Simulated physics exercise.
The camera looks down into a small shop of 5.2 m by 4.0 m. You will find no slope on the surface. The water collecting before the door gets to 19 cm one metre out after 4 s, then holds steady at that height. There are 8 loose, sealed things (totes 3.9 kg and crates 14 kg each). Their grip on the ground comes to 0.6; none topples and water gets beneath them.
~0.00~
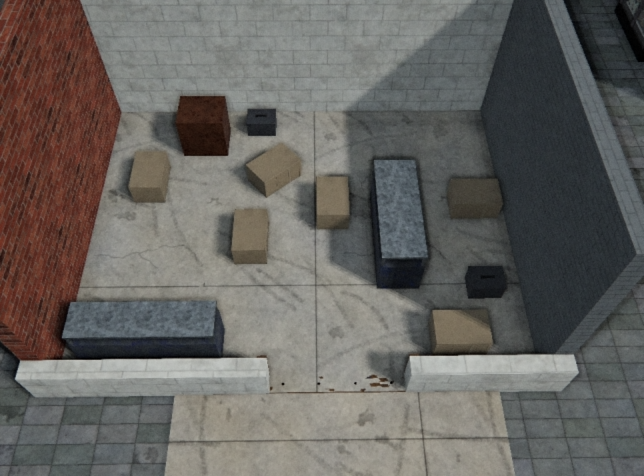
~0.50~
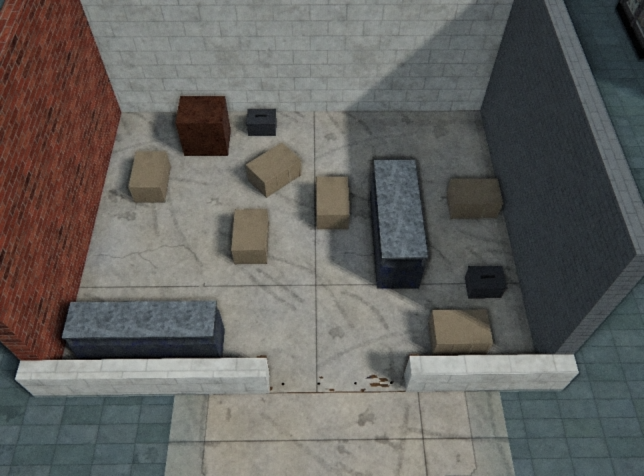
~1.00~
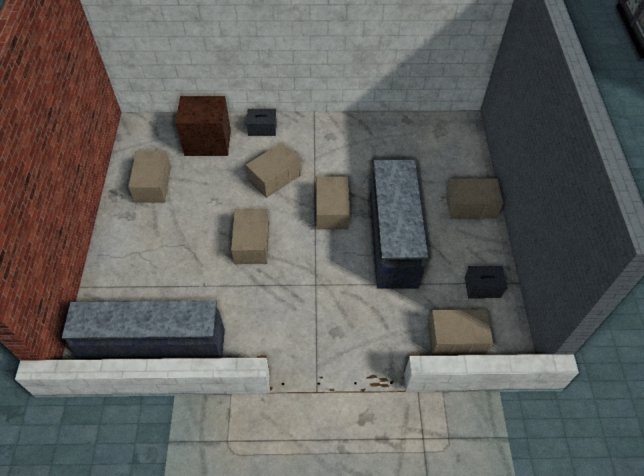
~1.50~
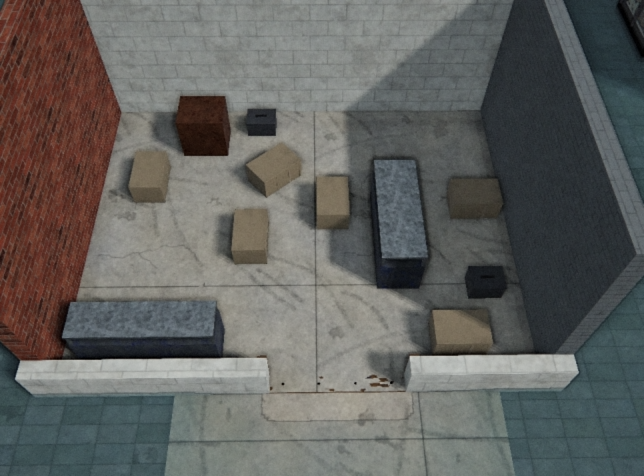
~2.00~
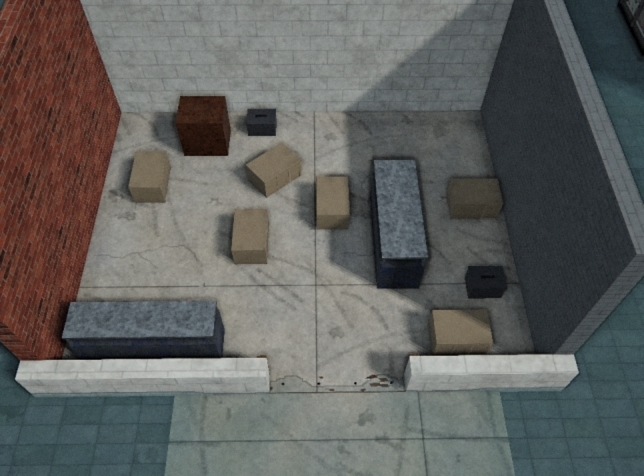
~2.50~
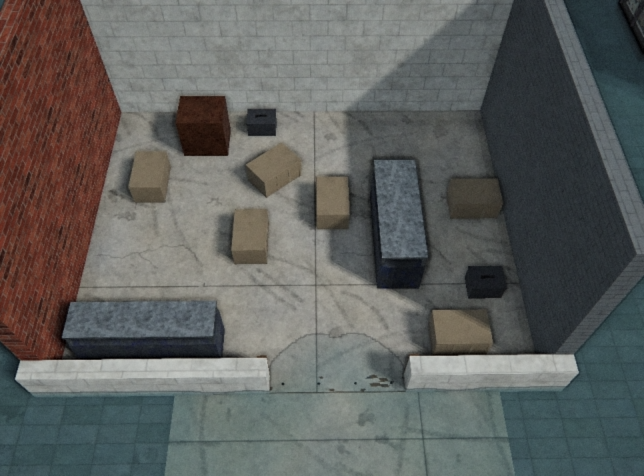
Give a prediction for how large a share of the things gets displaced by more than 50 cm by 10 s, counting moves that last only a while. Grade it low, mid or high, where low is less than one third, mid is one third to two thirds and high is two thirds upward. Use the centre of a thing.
Grade: Mid.
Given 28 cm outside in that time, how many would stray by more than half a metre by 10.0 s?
You'd get 7 in that case.
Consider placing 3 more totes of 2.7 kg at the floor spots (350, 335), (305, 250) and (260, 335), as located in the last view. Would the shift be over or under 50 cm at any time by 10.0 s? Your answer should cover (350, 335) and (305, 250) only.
Order as asked - beyond the cutoff and beyond the cutoff.
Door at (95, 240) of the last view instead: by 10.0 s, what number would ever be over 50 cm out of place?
4.
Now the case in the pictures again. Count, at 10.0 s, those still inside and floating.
At that point I count 5.
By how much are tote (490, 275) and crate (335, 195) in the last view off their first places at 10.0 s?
80 cm and 150 cm respectively.
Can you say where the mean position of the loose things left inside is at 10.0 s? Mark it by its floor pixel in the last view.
They average out to somewhere around (323, 193).
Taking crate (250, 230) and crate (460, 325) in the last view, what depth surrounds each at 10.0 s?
6 and 5 cm.
After 3.5 s 0 of 8 are over 50 cm from their spots; 0 afloat.
After 4.5 s 0 of 8 are over 50 cm from their spots; 0 afloat.
After 7.0 s 2 of 8 are over 50 cm from their spots; 2 afloat.
After 10.0 s 4 of 8 are over 50 cm from their spots, and 4 have been at some point; 5 afloat.
